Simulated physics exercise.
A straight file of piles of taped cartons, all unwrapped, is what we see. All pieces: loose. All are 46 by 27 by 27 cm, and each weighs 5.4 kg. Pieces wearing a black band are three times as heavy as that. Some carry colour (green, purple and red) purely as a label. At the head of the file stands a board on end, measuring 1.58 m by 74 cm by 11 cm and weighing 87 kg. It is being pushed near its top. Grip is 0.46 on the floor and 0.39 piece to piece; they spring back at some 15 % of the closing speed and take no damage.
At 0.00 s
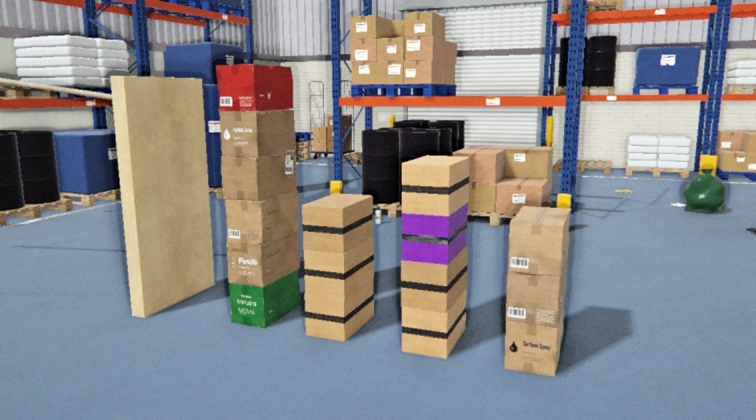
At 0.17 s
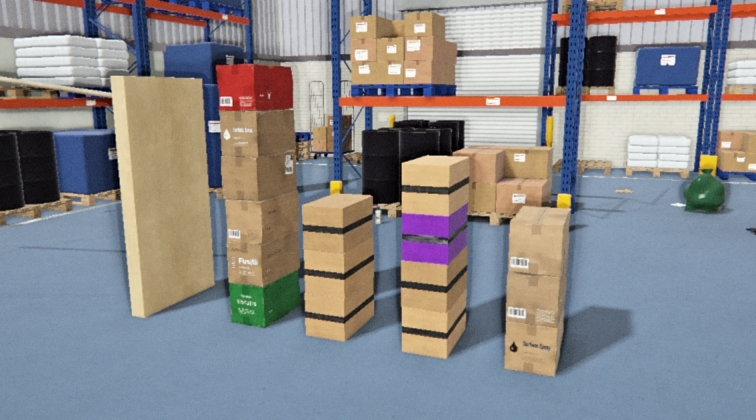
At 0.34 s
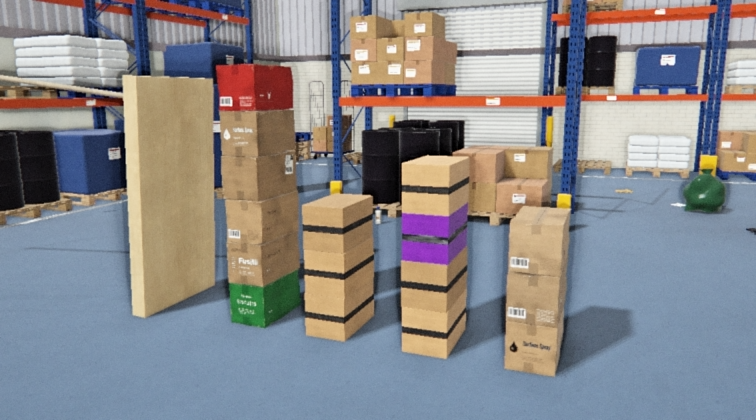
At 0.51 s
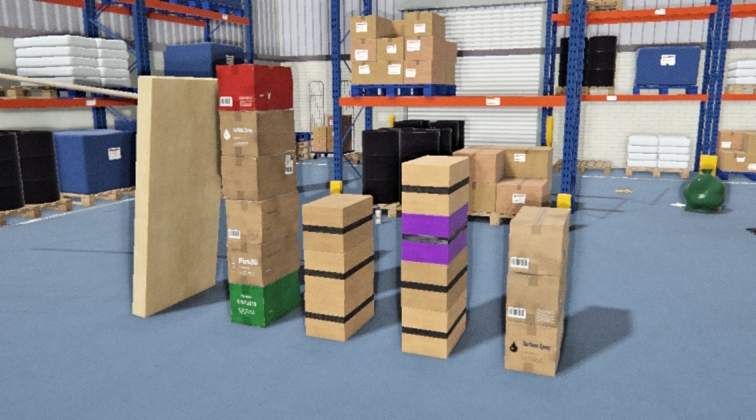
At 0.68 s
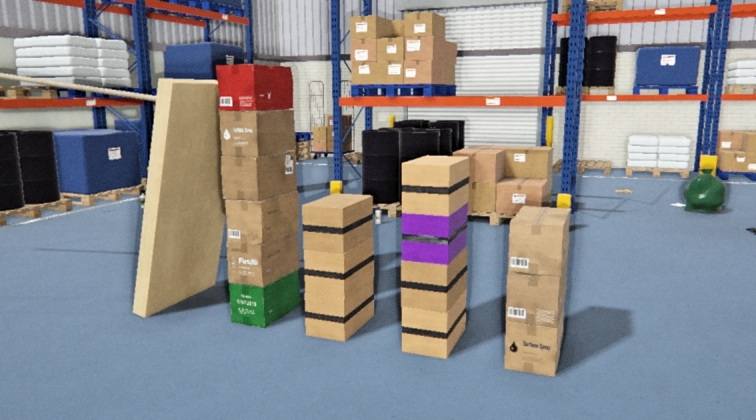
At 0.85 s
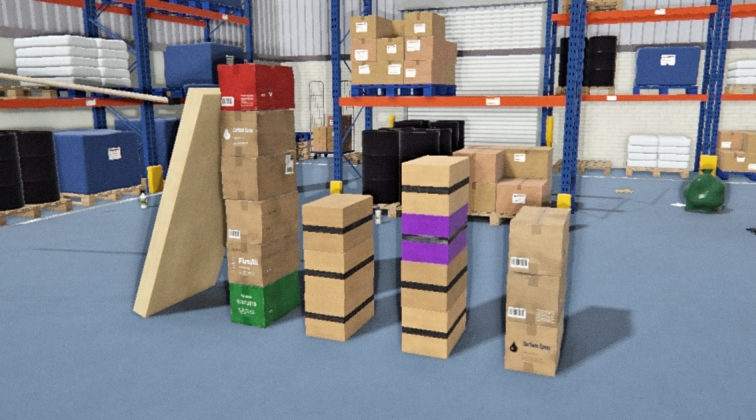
A tall tan board leans gradually right toward a row of stacked cardboard cartons.
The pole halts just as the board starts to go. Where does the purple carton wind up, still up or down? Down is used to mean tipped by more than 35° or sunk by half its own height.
Once all is still, the purple carton is down.
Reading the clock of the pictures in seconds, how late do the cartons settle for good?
Near 4.0 s.
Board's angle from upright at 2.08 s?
It's tipped some 60 degrees away from upright by then.
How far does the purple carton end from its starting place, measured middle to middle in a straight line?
I'd say close to 100 cm away from its start.
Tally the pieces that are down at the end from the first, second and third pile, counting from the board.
First 4, second 3, third 4.
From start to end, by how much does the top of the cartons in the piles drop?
Roughly 110 centimetres.
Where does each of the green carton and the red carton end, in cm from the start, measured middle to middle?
Green 0 cm, red 370 cm.
Around 1.30 s, board 46° from upright; 4 of the 16 cartons down; purple carton unmoved; red carton tipped 53°, 20 cm lower.
Around 2.08 s, board 60° from upright; 4 of the 16 cartons down; purple carton tipped 17°; red carton on its side.
Around 2.82 s, board 62° from upright; 14 of the 16 cartons down; purple carton on its side; red carton on its side.
Finally (4.0 s), board 62° from upright; 14 of the 16 cartons down; purple carton on its side; red carton on its side; green carton unmoved. Seen by the last camera, middles, purple carton near (605, 296).
